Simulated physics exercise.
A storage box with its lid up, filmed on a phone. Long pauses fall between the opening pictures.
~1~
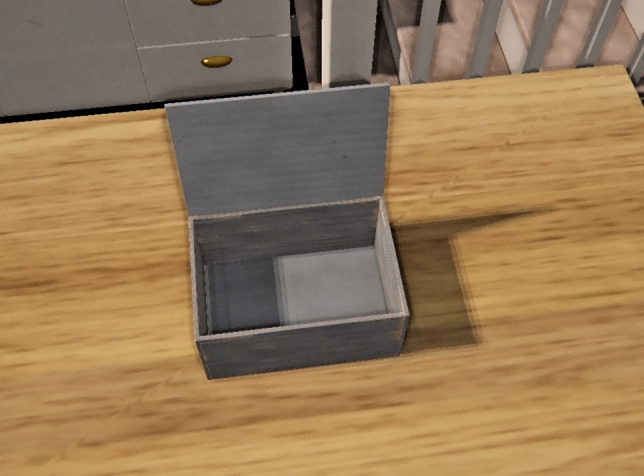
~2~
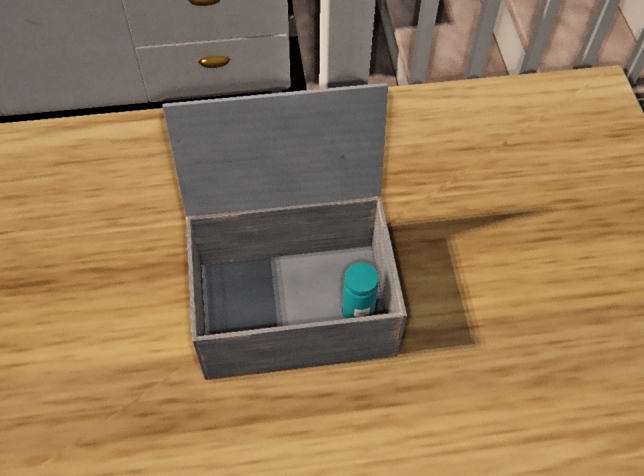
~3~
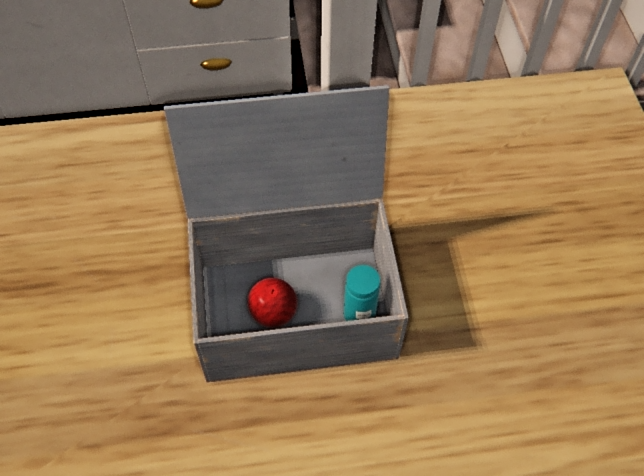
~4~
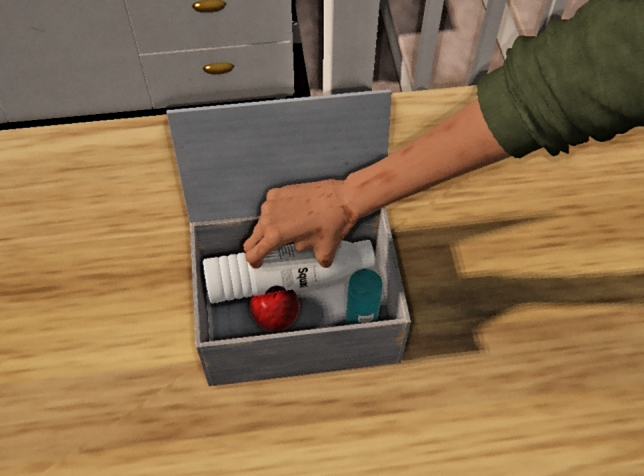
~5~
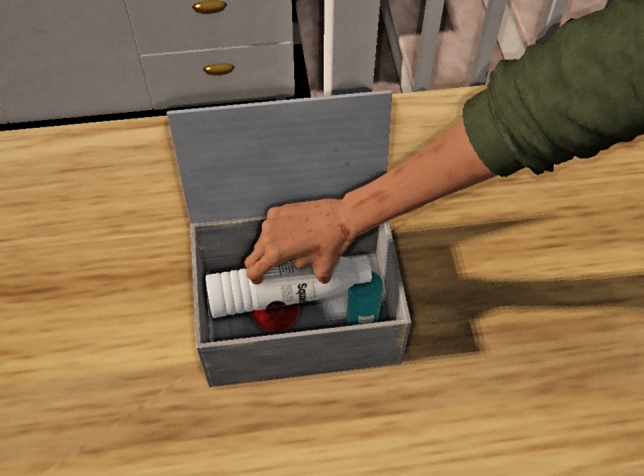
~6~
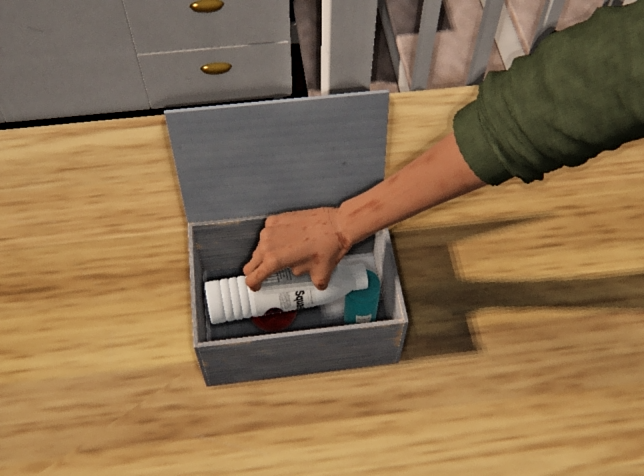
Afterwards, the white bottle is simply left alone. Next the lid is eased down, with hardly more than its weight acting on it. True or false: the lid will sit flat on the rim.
True.
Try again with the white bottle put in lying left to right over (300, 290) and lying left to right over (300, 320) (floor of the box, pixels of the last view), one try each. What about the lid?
So, first it fits down fine, then it fits down fine.
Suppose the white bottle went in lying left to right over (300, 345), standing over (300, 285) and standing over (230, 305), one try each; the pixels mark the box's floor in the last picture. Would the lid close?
Lid: First closed, second open, third open.
Then, 1.00 s after the last picture, lid starting down; white bottle rolled well along near (294, 343); red apple rolled a little.
Then, 1.80 s after the last picture, lid 44° above the rim; white bottle rolled well along near (294, 344); red apple rolled about its own width.
At rest, lid shut; moved from the start, red apple and white bottle; turquoise shaker in place. Seen from the same camera at the end, white bottle near (294, 344).
